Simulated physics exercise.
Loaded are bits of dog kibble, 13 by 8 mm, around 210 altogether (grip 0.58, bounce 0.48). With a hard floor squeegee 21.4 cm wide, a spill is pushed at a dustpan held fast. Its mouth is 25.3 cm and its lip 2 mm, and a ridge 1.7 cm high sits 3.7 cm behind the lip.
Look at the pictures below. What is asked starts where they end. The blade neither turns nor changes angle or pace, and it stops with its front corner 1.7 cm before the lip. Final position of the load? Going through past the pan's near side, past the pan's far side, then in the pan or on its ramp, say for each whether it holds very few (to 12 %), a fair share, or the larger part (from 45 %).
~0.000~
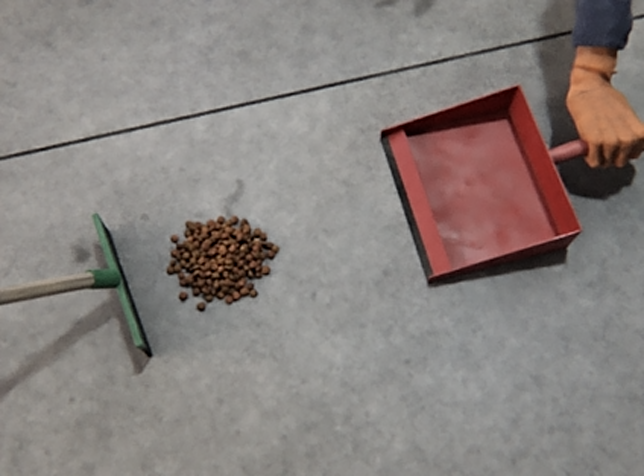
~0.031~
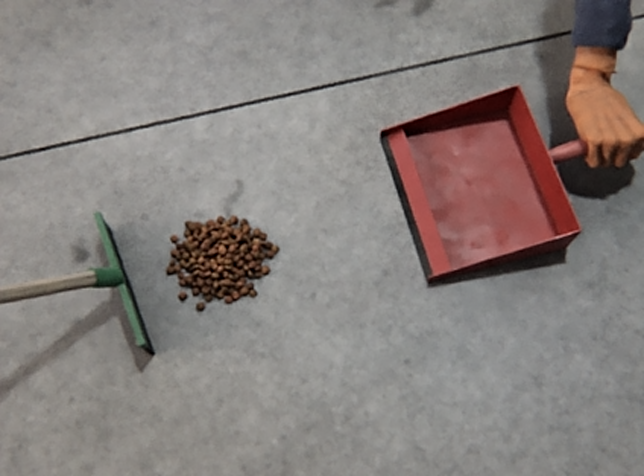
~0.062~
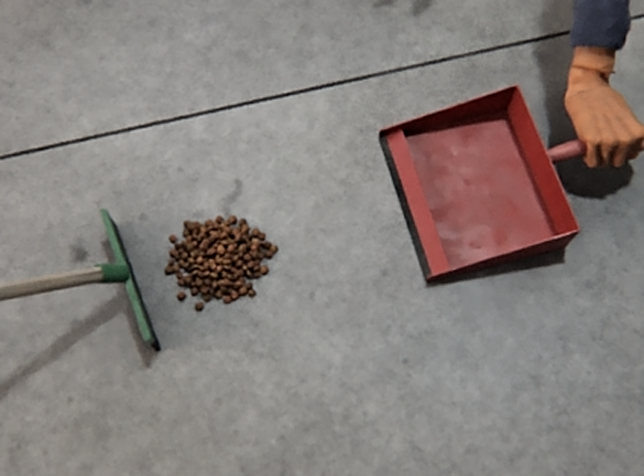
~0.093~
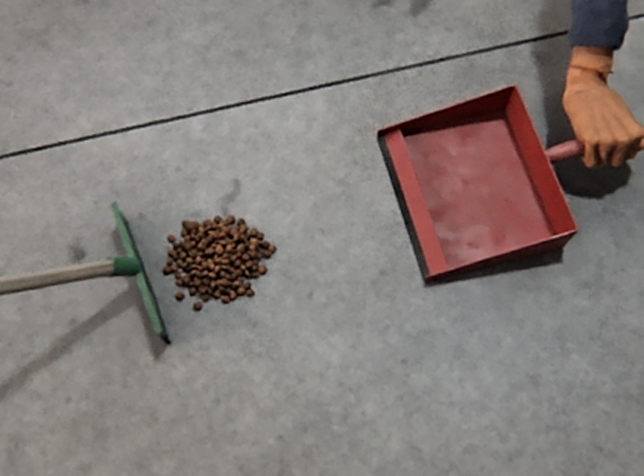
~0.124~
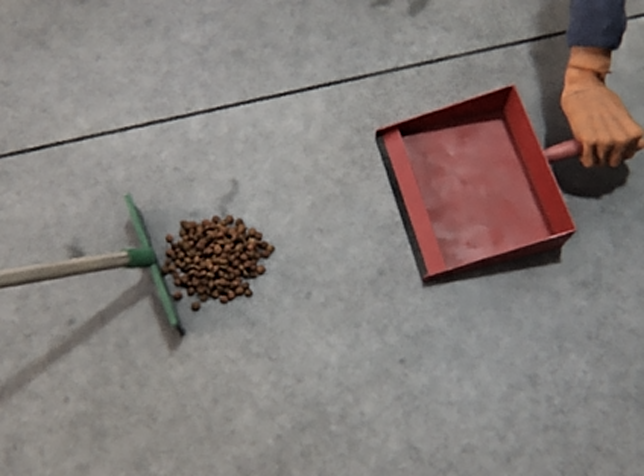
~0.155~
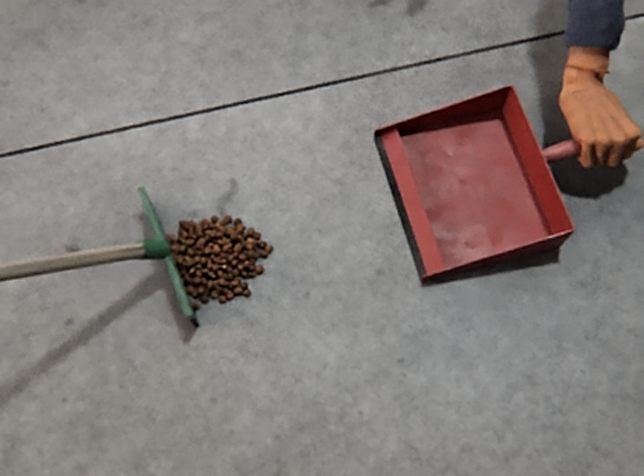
Near side holds very few. Far side holds a fair share. Pan holds a fair share.
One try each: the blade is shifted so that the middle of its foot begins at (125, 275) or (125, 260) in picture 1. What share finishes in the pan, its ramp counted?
Roughly 30 % and 20 %.
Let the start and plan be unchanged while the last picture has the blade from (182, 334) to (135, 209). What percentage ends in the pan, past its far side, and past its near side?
Pan 25 % / far 0 % / near 0 %.
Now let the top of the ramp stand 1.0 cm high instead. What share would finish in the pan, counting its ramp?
Then about 40 per cent.
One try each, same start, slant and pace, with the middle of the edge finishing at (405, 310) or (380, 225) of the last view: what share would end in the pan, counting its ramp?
Some 5 per cent on the first try, 30 per cent on the second.
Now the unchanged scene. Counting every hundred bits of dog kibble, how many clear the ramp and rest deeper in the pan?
Estimate: Near 10 per cent of all.
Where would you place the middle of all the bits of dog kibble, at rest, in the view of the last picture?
Look around (383, 167) in the last picture.
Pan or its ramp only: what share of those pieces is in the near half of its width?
Roughly 10 percent.
After 0.36 s, middle of the blade 19 cm from the lip; 0 % over the lip, far side 0 %, near side 0 %.
Then, at 0.50 s, middle of the blade 8 cm from the lip; 0 % over the lip, far side 10 %, near side 0 %.
After 0.76 s, middle of the blade 3 cm from the lip; 35 % over the lip, far side 20 %, near side 0 %.
In the end, at 1.4 s, near side 0 %, far side 20 %, pan 35 %, in front of the lip or behind the blade 45 %.
